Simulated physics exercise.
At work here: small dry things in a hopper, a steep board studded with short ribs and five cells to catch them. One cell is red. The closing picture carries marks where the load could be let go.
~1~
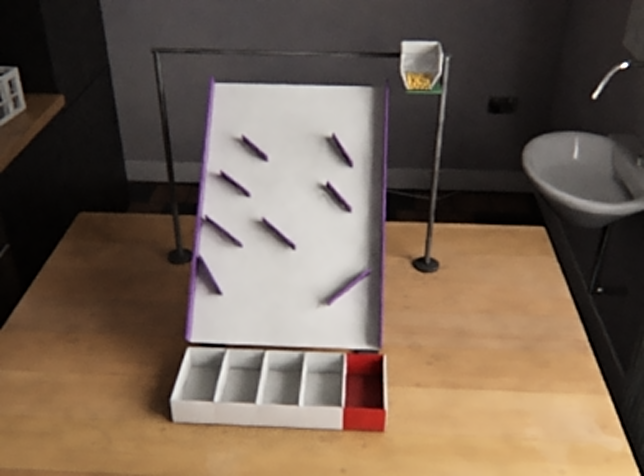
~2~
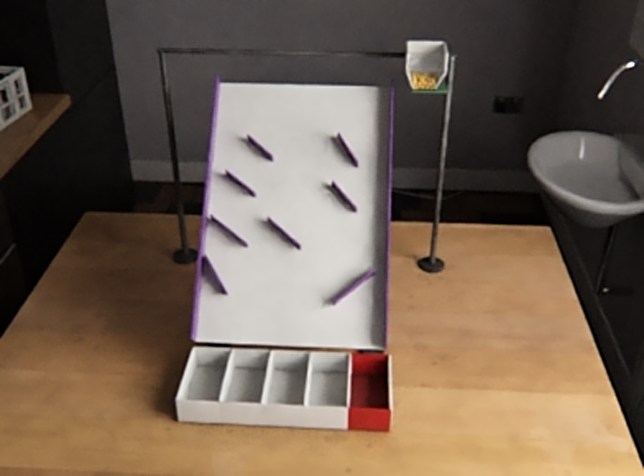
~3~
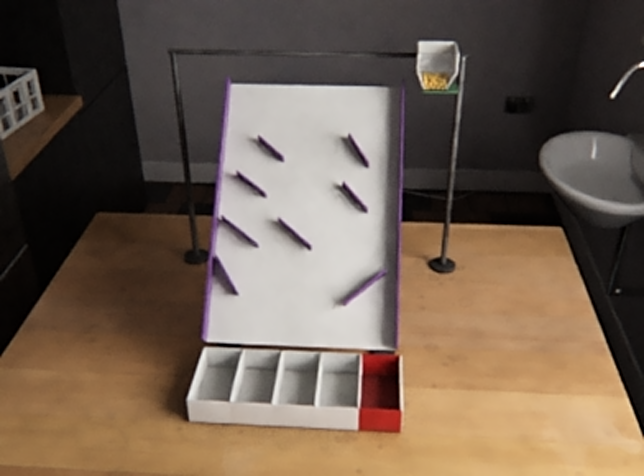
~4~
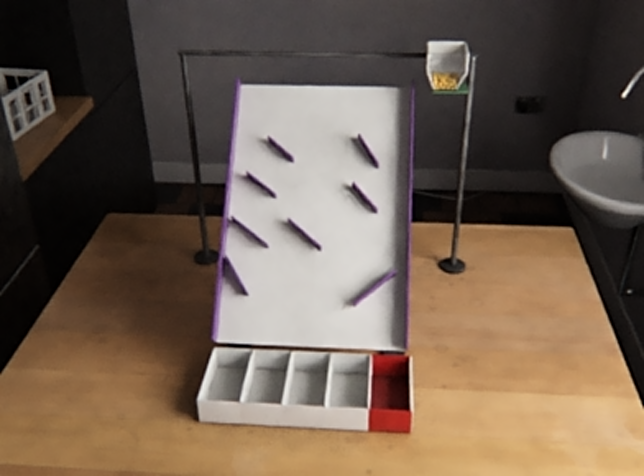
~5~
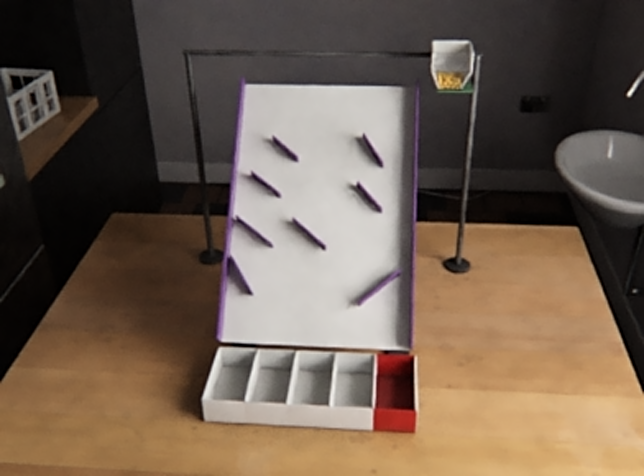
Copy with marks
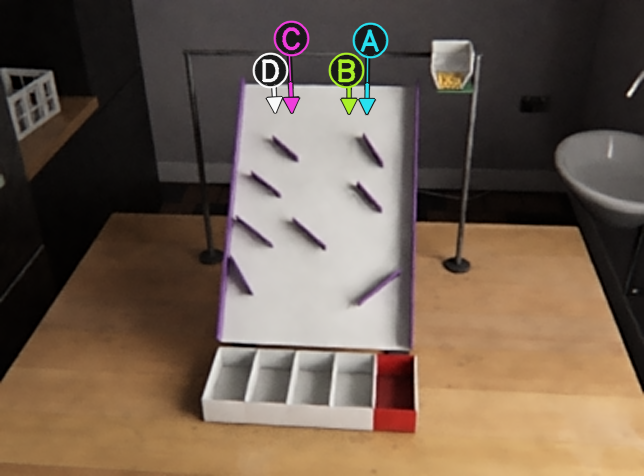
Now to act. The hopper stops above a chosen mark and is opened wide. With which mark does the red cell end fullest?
Mark A.
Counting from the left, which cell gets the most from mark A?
The fifth.
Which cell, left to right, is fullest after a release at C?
The fourth.
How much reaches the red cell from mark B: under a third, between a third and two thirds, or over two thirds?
It is under a third.
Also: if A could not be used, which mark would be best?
That is mark B.
On the marked copy, mark A meets the board at (366, 108); mark B meets the board at (349, 108); mark C meets the board at (291, 107); mark D meets the board at (274, 107).
With A, roughly half in the red cell, roughly half in other cells.
With B, roughly a quarter in the red cell, the larger part in other cells.
With C, not one piece in the red cell, almost all in other cells, just a few held on the board.
With D, not one piece in the red cell, almost all in other cells, about a tenth held on the board.
